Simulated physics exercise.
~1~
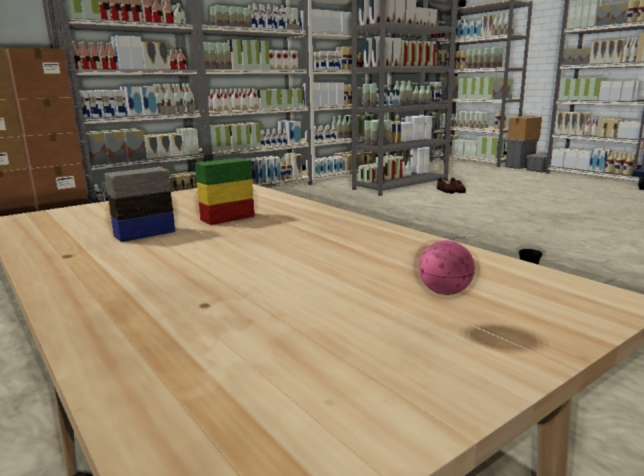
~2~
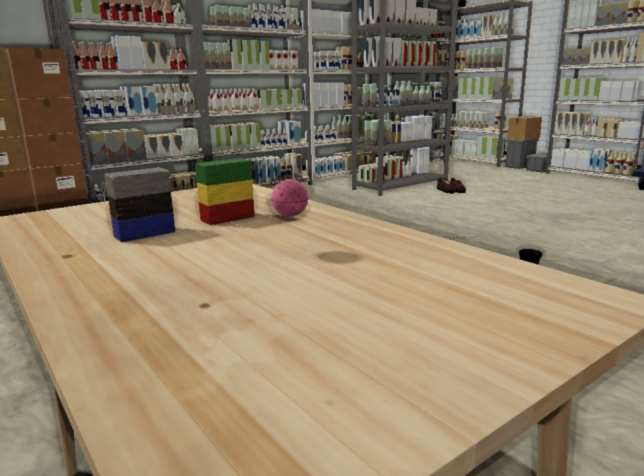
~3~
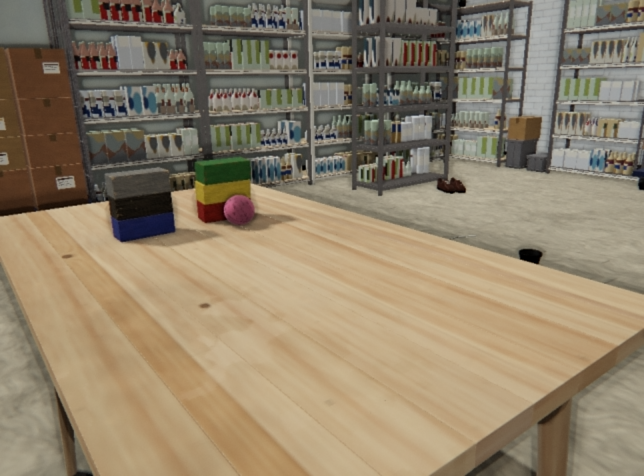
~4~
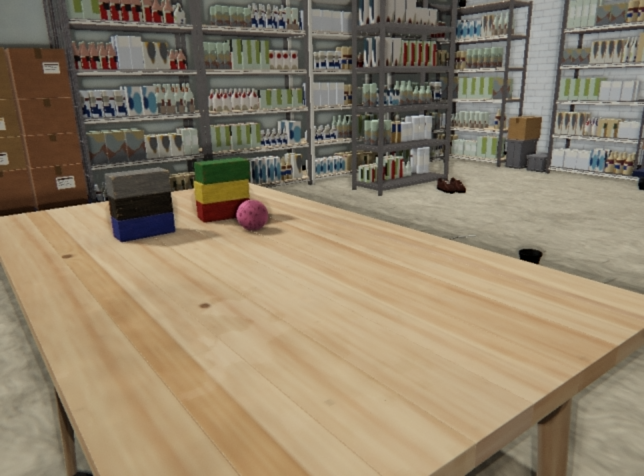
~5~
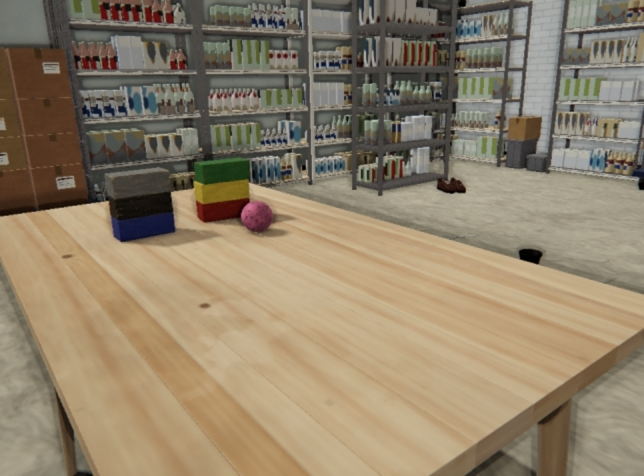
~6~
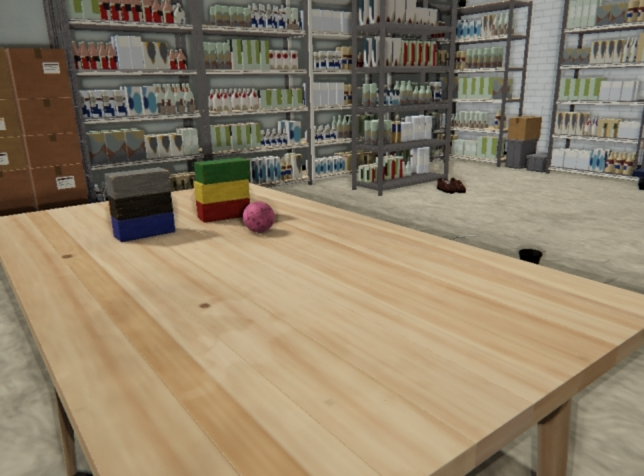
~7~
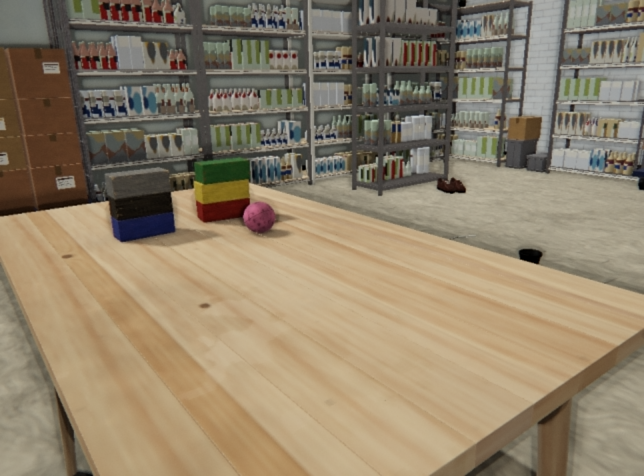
A pink ball flew leftward over a wooden table and struck the stack of green, yellow and red blocks, nudging it slightly. It bounced back a little to the right and came to rest beside the stack, with both piles still standing.
